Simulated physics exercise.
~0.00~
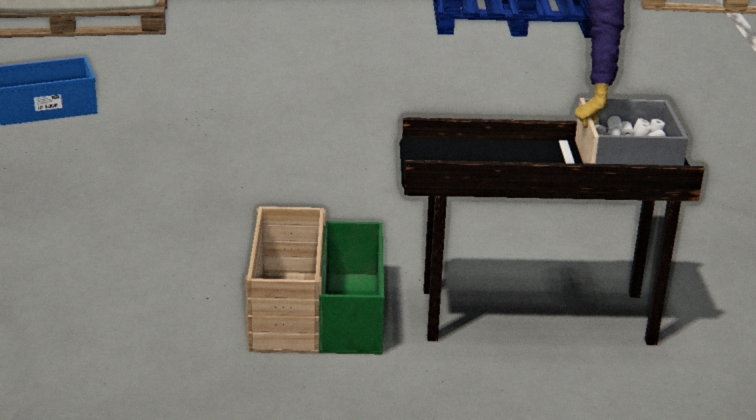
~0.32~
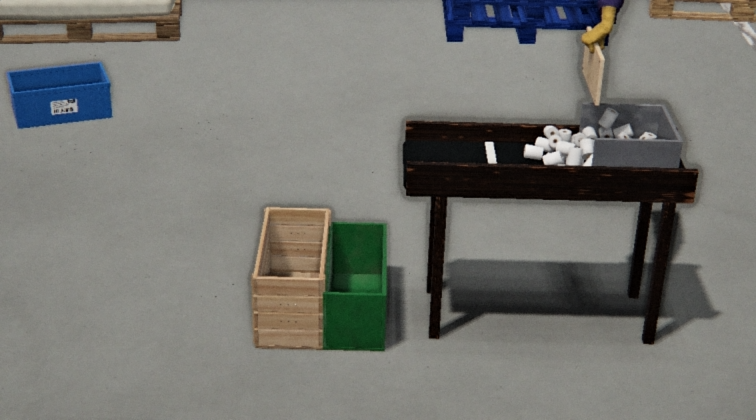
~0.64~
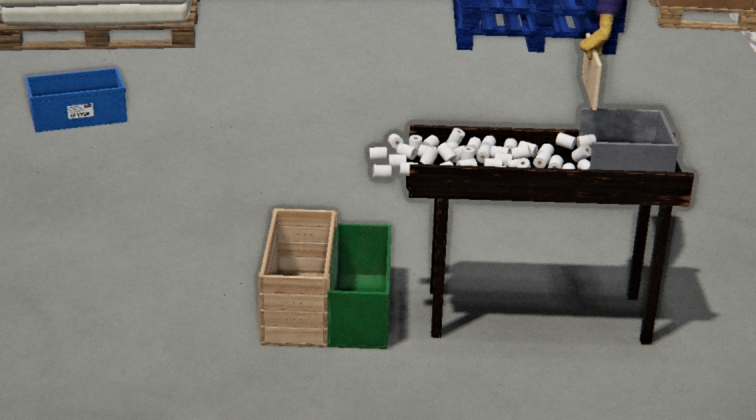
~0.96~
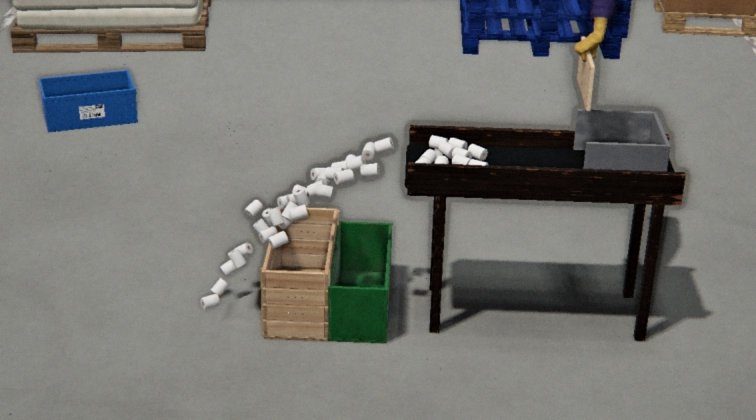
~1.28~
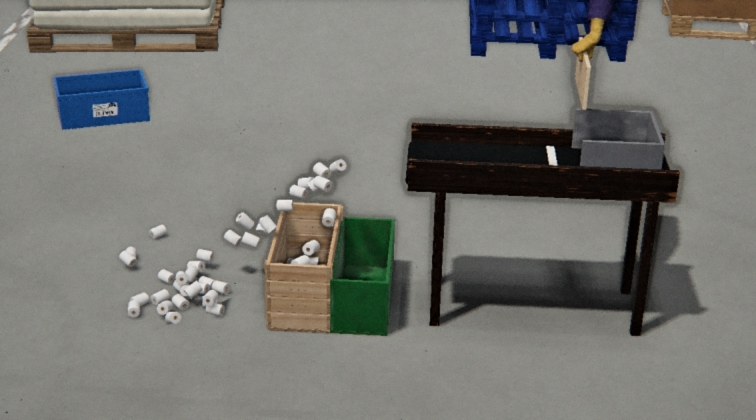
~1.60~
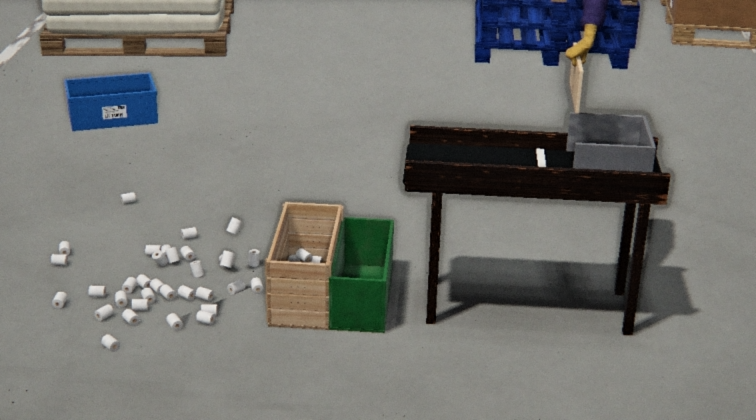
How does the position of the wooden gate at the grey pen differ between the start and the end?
At the start the gate stands down against the left side of the grey pen, holding the rolls in. At the end it is held up higher by the gloved hand, leaving the pen open to the belt.
